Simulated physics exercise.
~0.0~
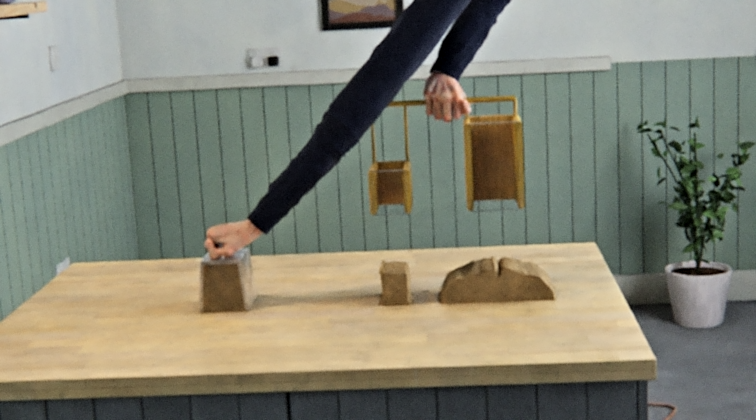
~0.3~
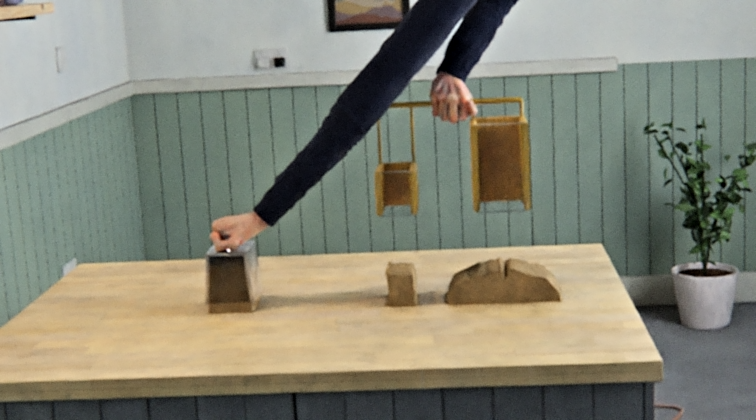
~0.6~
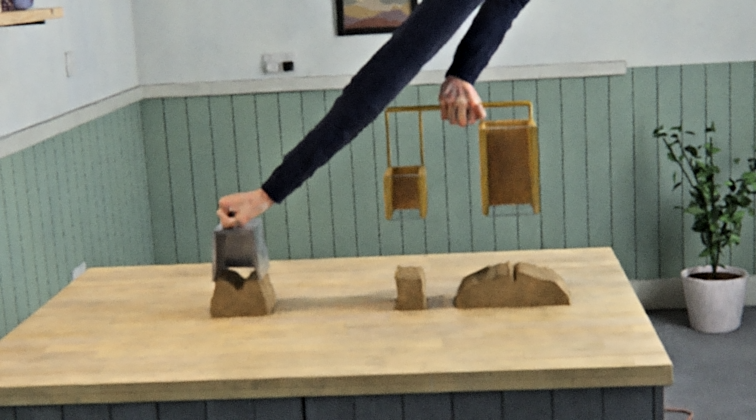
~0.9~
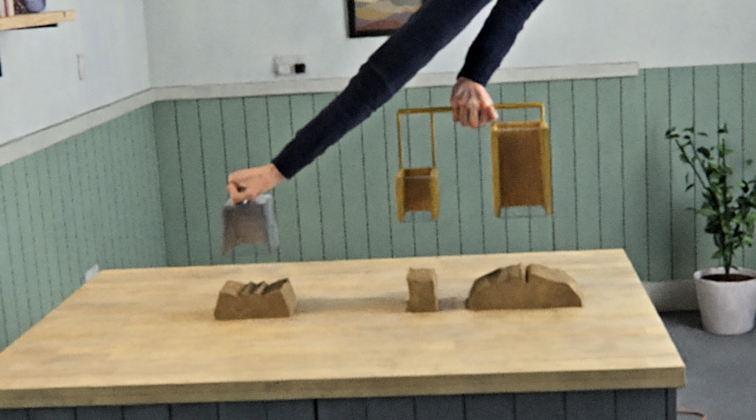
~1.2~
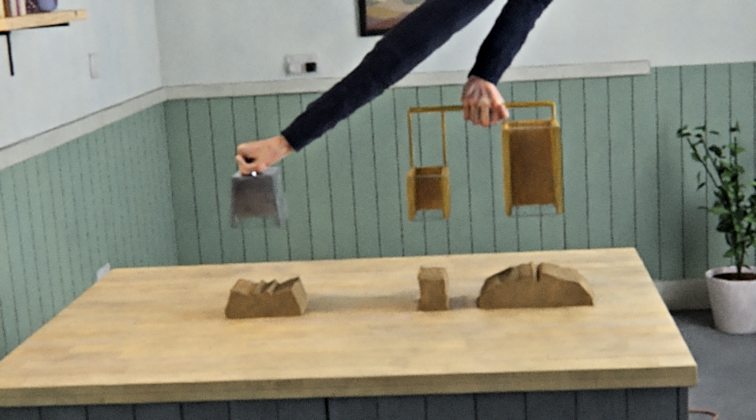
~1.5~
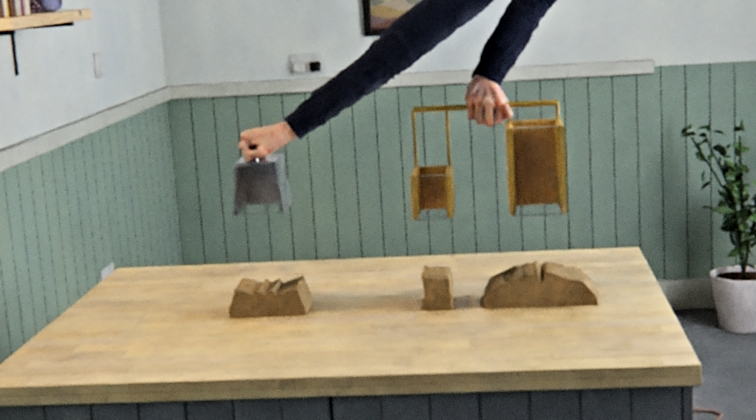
Someone's hand lifted a grey tin off damp sand on a wooden table while the other hand held a yellowish double frame, and the freed sand slumped into a low, jagged mound beside two other sand blocks, the tin ending well above it.
